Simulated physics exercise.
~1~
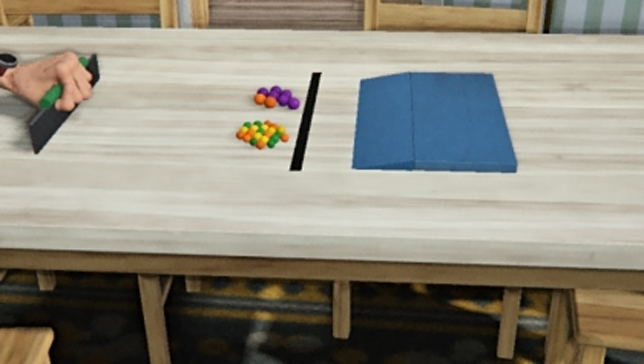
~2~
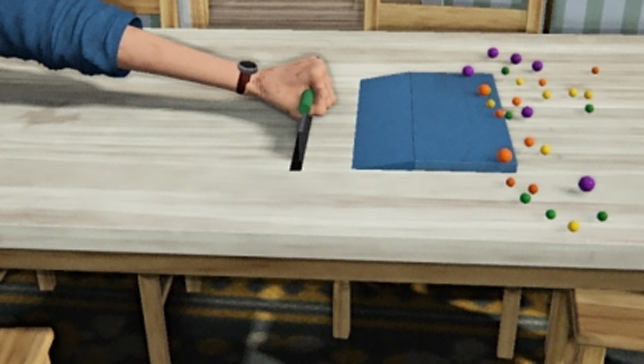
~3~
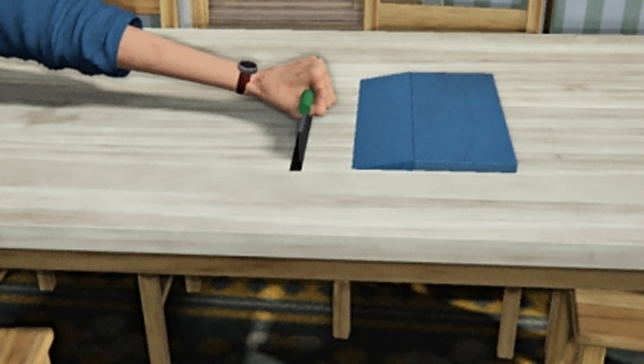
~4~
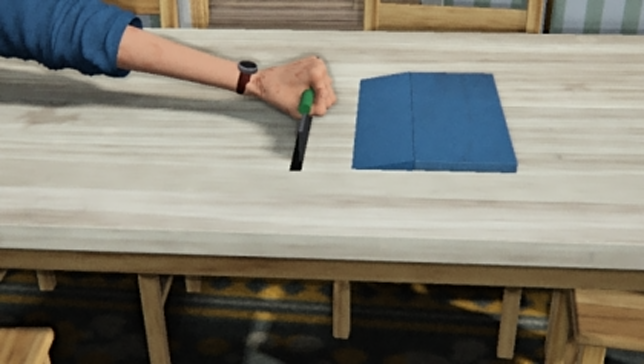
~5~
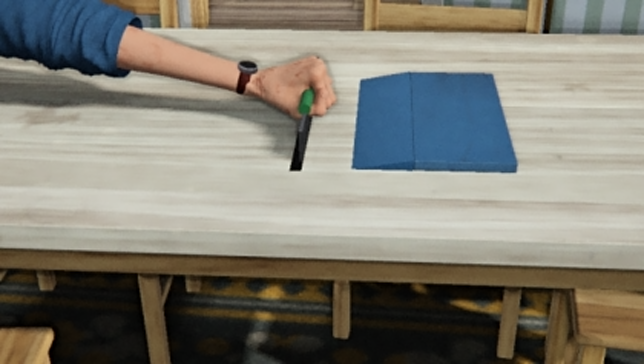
A blue ramp sits right of centre on a pale wooden table, seen from slightly above by a still camera, with wooden chairs around it. Left of the ramp lie a strip of black tape and two small clusters of colourful balls, purple and orange in the far one, orange, yellow and green in the near one. At the far left, a hand grips a dark scraper with a green handle. The scraper moves right and stops at the tape, and the balls scatter over the ramp and beyond it. Finally, the balls are out of view, while the hand stays still.
